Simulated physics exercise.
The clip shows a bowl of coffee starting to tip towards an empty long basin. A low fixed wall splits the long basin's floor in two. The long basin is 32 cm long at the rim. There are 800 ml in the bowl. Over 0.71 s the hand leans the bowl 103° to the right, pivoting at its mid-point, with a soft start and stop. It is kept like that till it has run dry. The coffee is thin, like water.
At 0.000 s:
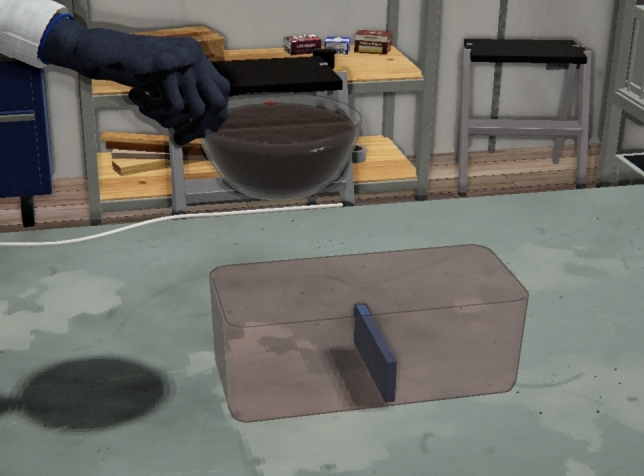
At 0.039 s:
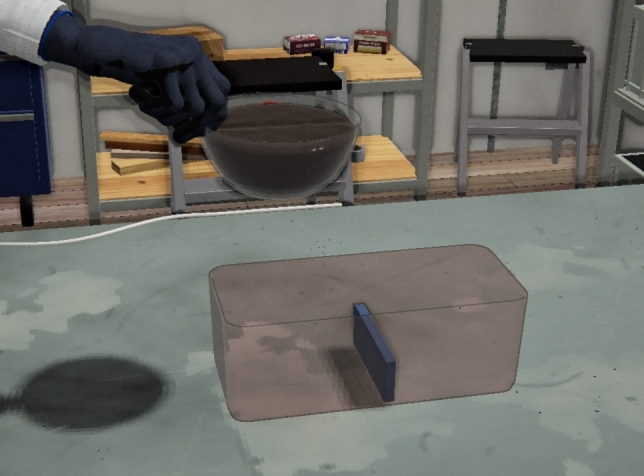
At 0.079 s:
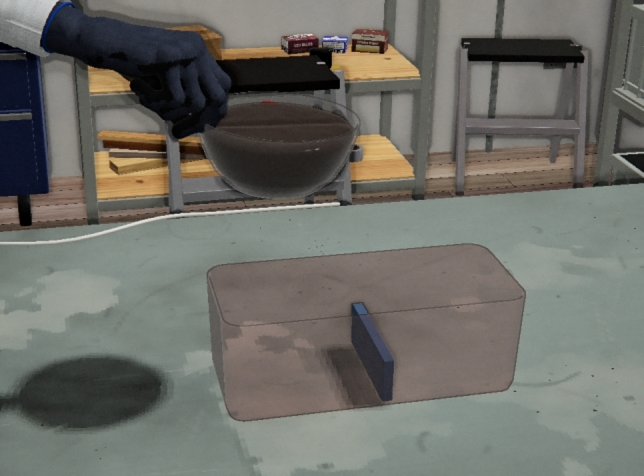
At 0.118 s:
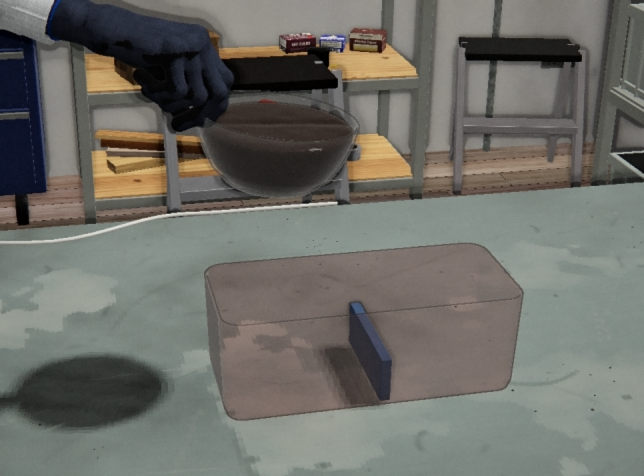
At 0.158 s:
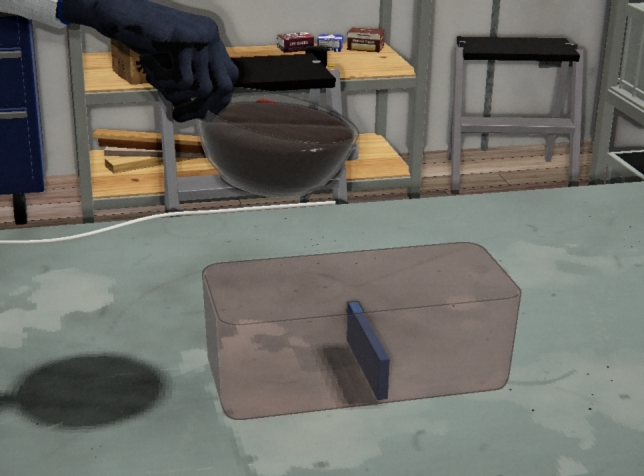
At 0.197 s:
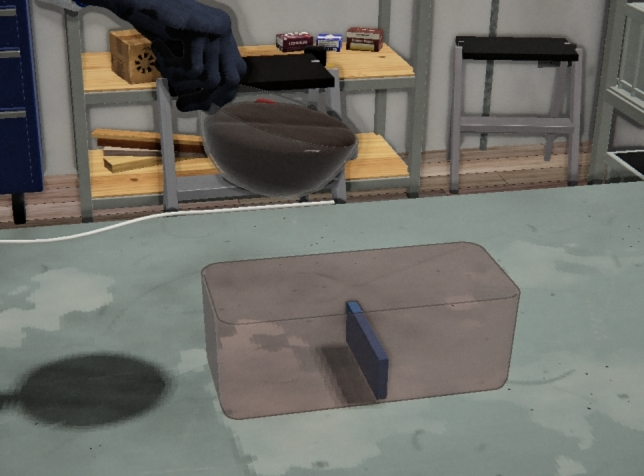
A gloved hand holding a clear bowl of dark liquid above a teal surface gradually leans it to the right, while the empty, see-through long basin with a blue dividing wall stays in place below.
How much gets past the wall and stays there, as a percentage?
About 71 per cent.
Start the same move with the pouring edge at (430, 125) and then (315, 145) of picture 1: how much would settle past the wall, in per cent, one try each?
In turn about 75 and 30 per cent.
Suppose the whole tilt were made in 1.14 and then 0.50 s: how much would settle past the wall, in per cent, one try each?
First 80, then 60 per cent.
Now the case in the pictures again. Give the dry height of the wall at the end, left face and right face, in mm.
Left about 42 mm, right about 20 mm.
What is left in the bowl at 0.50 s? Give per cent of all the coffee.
About 24 per cent.
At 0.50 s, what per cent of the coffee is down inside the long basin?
About 24 per cent.
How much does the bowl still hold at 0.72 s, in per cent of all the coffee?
Some 0 per cent.
Then, 0.50 s in, the tilt is 83° and 24 per cent is still to pour, 0 is left of the wall and 23 right of it.
Then, 0.72 s in, the tilt is 103° and 0 per cent is still to pour, 18 is left of the wall and 72 right of it.
Then, 0.96 s in, the tilt is 103° and 0 per cent is still to pour, 26 is left of the wall and 72 right of it.
Then, 1.21 s in, the tilt is 103° and 0 per cent is still to pour, 26 is left of the wall and 71 right of it.
Finally, 26 per cent lies left of the wall, 71 right of it and 2 outside.
